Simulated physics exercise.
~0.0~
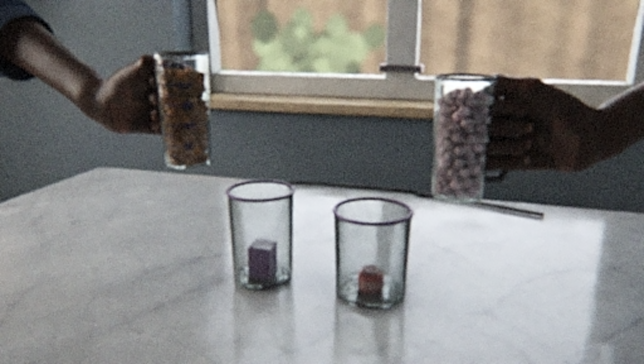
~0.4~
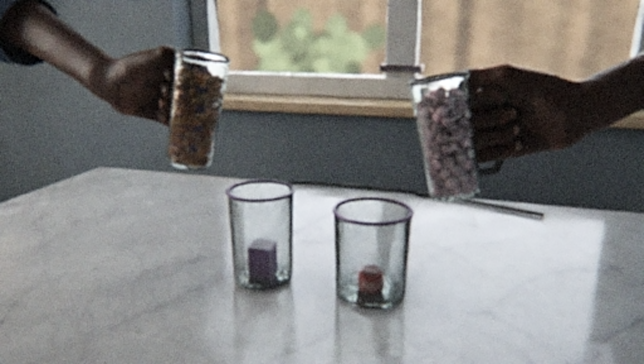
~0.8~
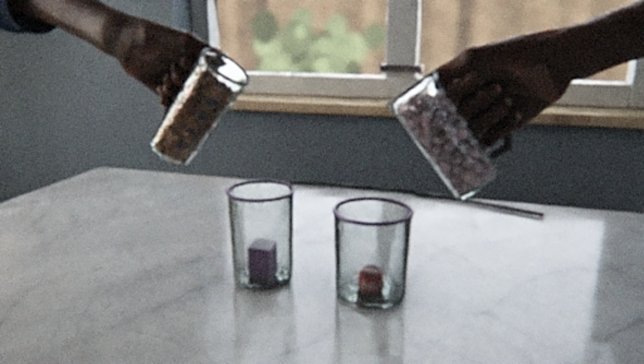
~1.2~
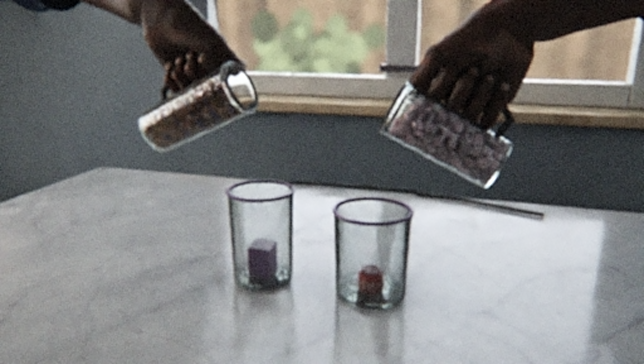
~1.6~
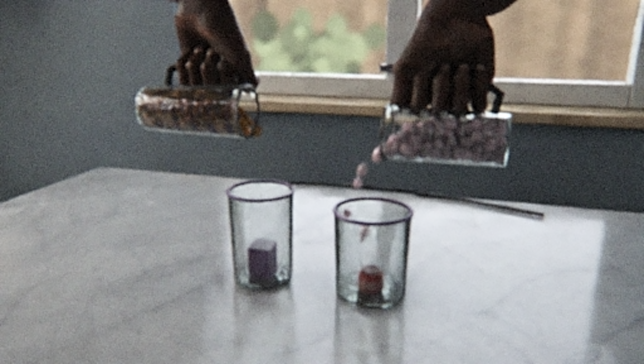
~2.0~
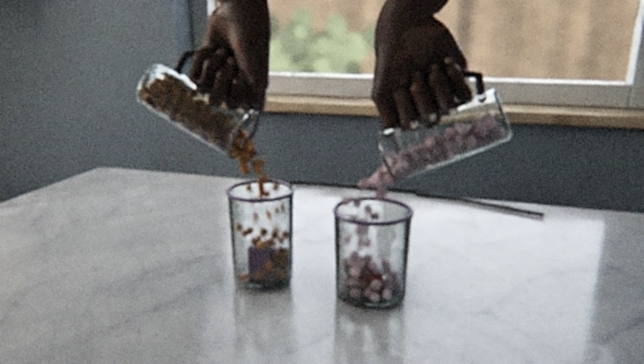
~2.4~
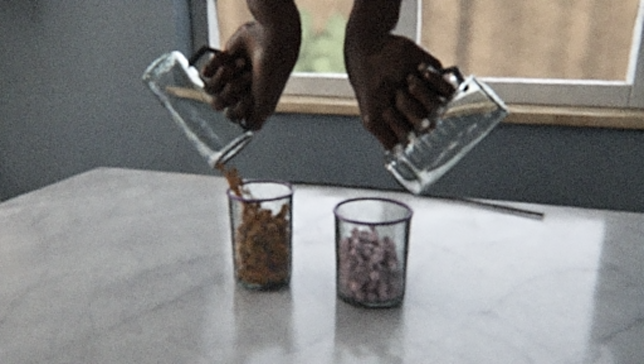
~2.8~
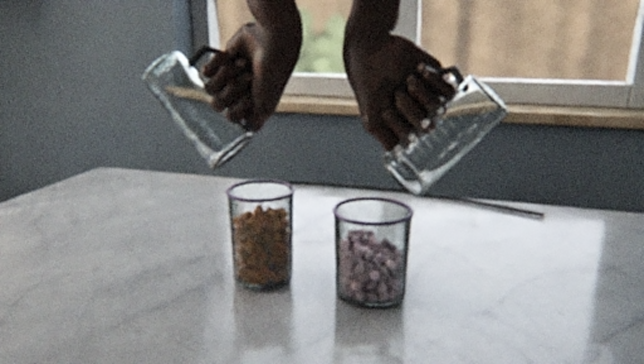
Two hands hold clear cups, one filled with orange-brown pieces and the other with pale pinkish pieces, above two glasses on a marble table, each glass holding one small block. The hands draw inward and tip the cups onto their sides. Pink pieces spill first into the right glass, around its reddish block. Brown pieces then pour into the left glass, around its purple block, while the right glass keeps filling. Both cups tilt further and empty out, the left stream finishing last. The left glass ends about three quarters full and the right about half full, with both blocks buried.
